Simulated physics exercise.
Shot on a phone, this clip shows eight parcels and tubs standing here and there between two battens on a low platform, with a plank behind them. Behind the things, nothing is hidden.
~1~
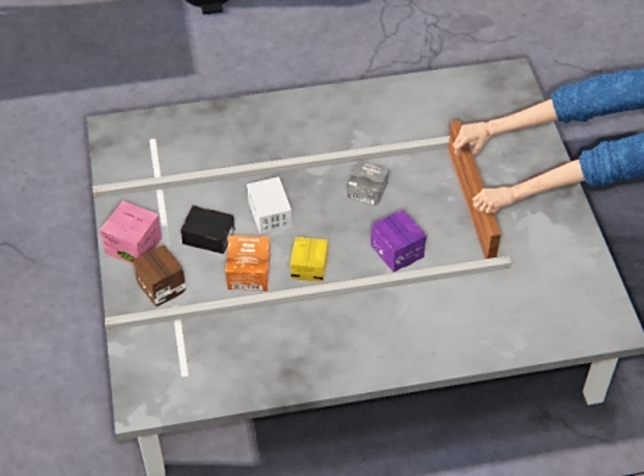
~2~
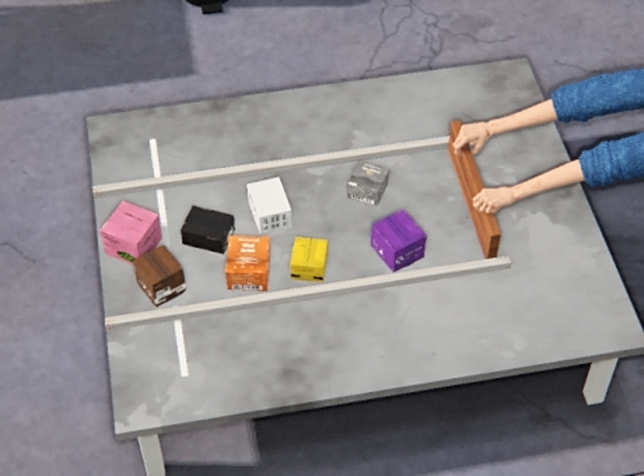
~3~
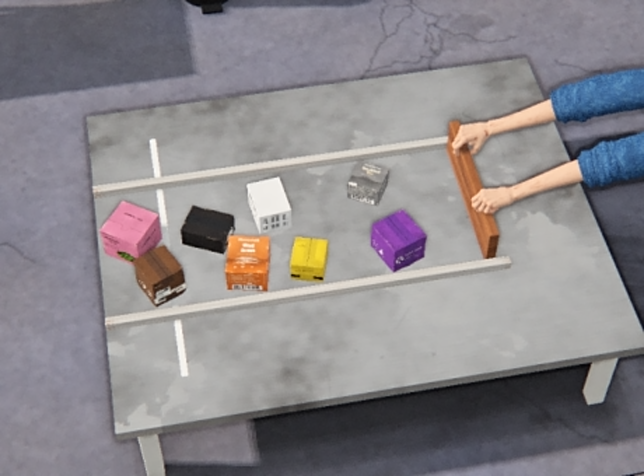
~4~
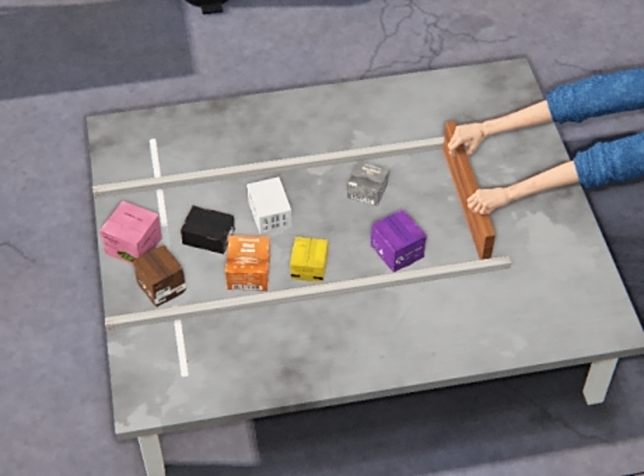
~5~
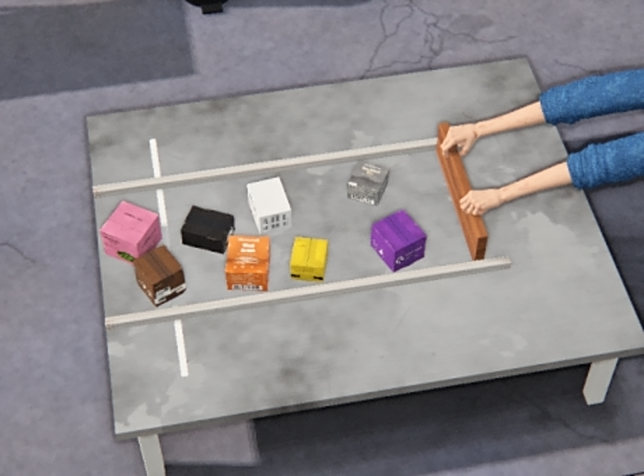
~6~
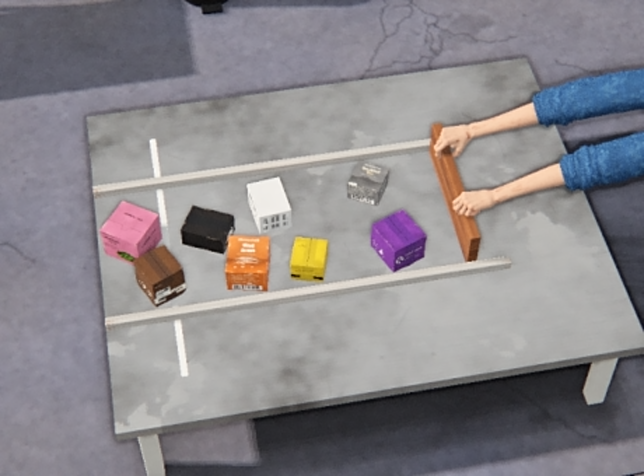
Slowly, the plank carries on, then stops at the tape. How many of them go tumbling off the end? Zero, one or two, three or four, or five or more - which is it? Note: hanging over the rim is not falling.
The fall count stops at three or four.
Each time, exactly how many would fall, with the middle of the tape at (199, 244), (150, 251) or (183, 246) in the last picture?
Respectively 2, 6 and 4.
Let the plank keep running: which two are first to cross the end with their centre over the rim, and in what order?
First the pink box, then the brown parcel.
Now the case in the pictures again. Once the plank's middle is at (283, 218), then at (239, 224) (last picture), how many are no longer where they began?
The first number is 7, the next one 8.
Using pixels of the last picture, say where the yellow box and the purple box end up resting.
Near (116, 292) and (151, 273).
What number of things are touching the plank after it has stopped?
At rest, 2 are in contact.
Soon after, none off yet; pink box at rest near (132, 234); brown parcel at rest near (160, 276); black box at rest near (208, 230).
In the end, the number that fall off is three or four; gone, orange box, black box, brown parcel and pink box.
